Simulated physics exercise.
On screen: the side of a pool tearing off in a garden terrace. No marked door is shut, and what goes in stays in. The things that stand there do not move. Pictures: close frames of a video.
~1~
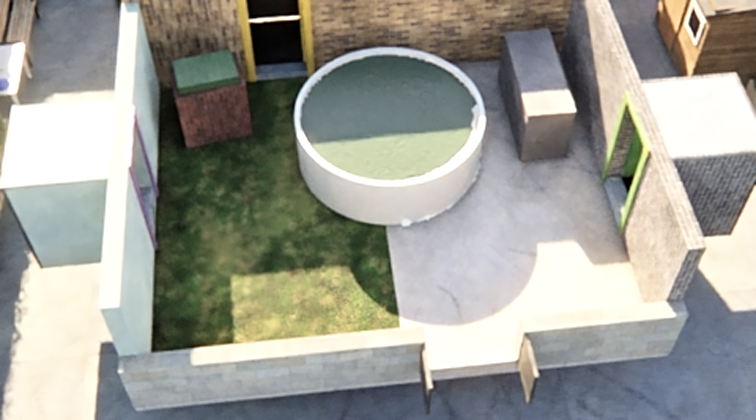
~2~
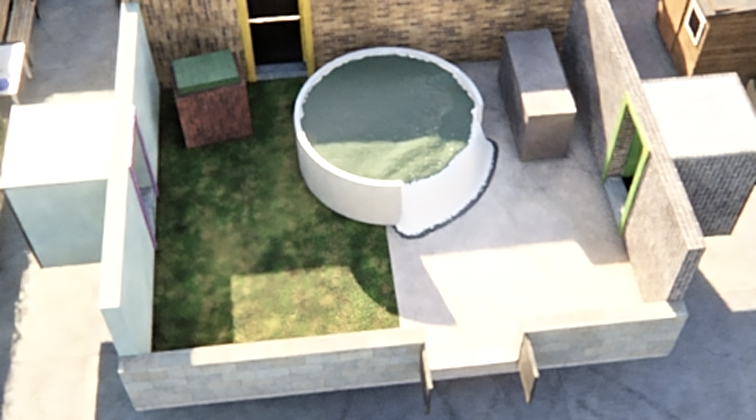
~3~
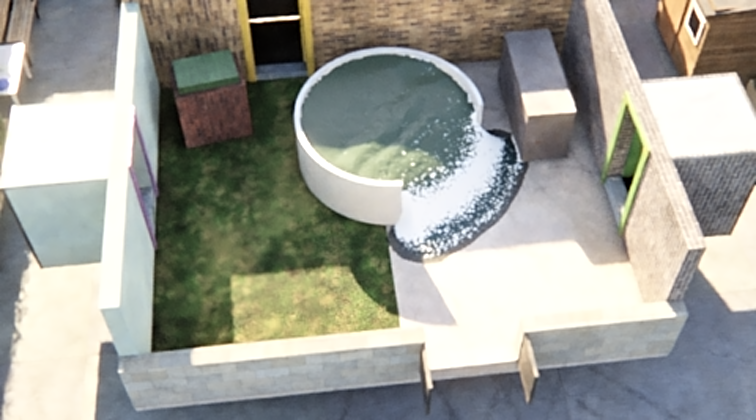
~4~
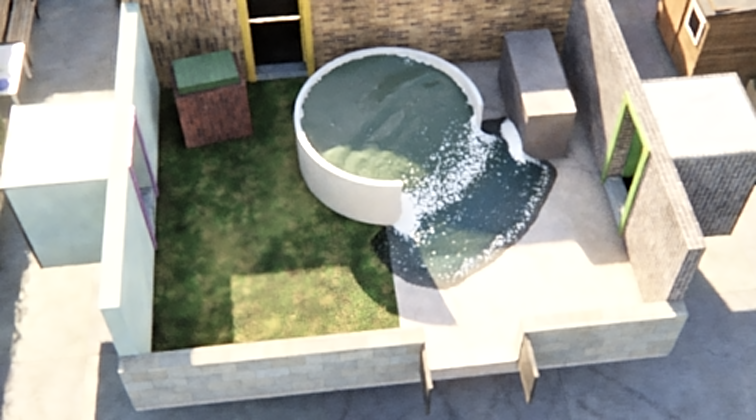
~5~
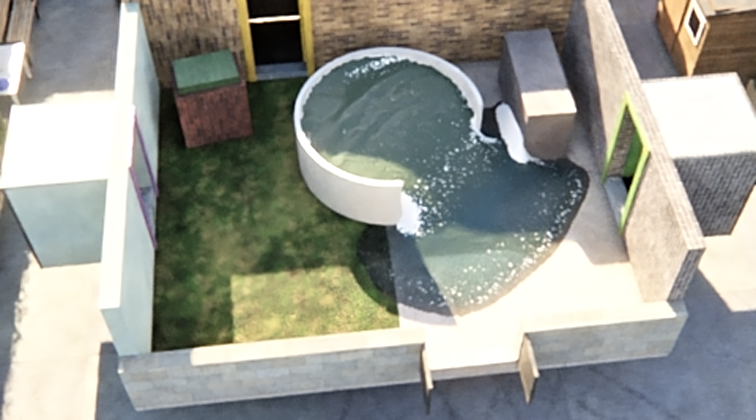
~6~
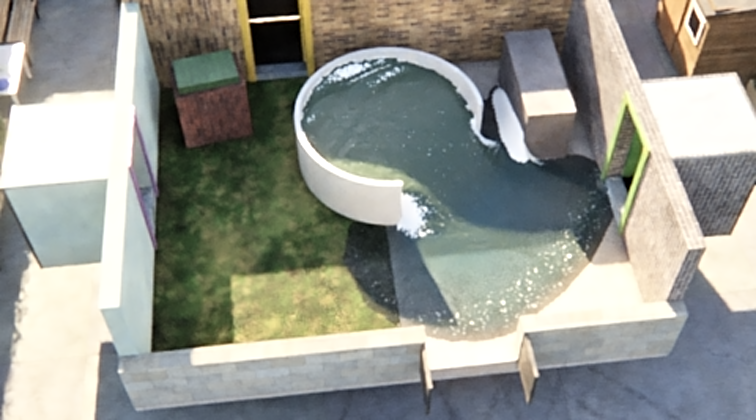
A round white pool splits open at its right side and water spreads across the terrace.
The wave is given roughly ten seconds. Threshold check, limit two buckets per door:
The purple door gets two buckets or fewer; the yellow door gets two buckets or fewer; the green door gets over two buckets.
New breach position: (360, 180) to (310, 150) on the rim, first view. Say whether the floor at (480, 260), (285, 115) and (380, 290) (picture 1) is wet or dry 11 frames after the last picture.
Going through them, the first would be still bare, the next still bare and the last submerged.
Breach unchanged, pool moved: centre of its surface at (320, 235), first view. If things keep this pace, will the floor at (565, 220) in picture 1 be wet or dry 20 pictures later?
At that place: Awash.
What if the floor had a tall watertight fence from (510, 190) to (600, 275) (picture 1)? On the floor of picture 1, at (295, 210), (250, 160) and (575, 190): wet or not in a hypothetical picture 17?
Untouched, untouched, submerged.
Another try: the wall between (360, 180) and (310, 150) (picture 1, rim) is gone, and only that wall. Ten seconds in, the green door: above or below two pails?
Green door holds.
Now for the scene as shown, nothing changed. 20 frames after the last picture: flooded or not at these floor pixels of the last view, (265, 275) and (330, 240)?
The first spot is bone-dry and the second bone-dry.
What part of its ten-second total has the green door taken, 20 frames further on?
Estimate: Some 85 per cent.
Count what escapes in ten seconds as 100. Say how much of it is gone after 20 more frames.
About 55 %.
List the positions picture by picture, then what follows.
The first frame shows the round tank at (390, 116) is whole and still.
In the second frame, the front is at (486, 141), out from the gap at (460, 183).
In the third frame, the front is at (507, 137), out from the gap at (460, 184).
In the fourth frame, the front is at (506, 120), out from the gap at (460, 186).
In the fifth frame, the front is at (443, 310), out from the gap at (460, 186).
In the sixth frame, water pours out at (460, 186) and has run to a hidden place.
A moment on, water covers 45 % of the floor; the purple door not reached, the yellow door not reached, the green door over two buckets in.
Next, water covers 50 % of the floor; the purple door not reached, the yellow door not reached, the green door far over two buckets in.
Then, water covers 60 % of the floor; the purple door not reached, the yellow door wet at the sill, nothing in, the green door far over two buckets in.
Later, water covers 85 % of the floor; the purple door wet at the sill, nothing in, the yellow door wet at the sill, nothing in, the green door far over two buckets in.
In the end, water covers 100 % of the floor; the purple door wet at the sill, nothing in, the yellow door wet at the sill, nothing in, the green door far over two buckets in.
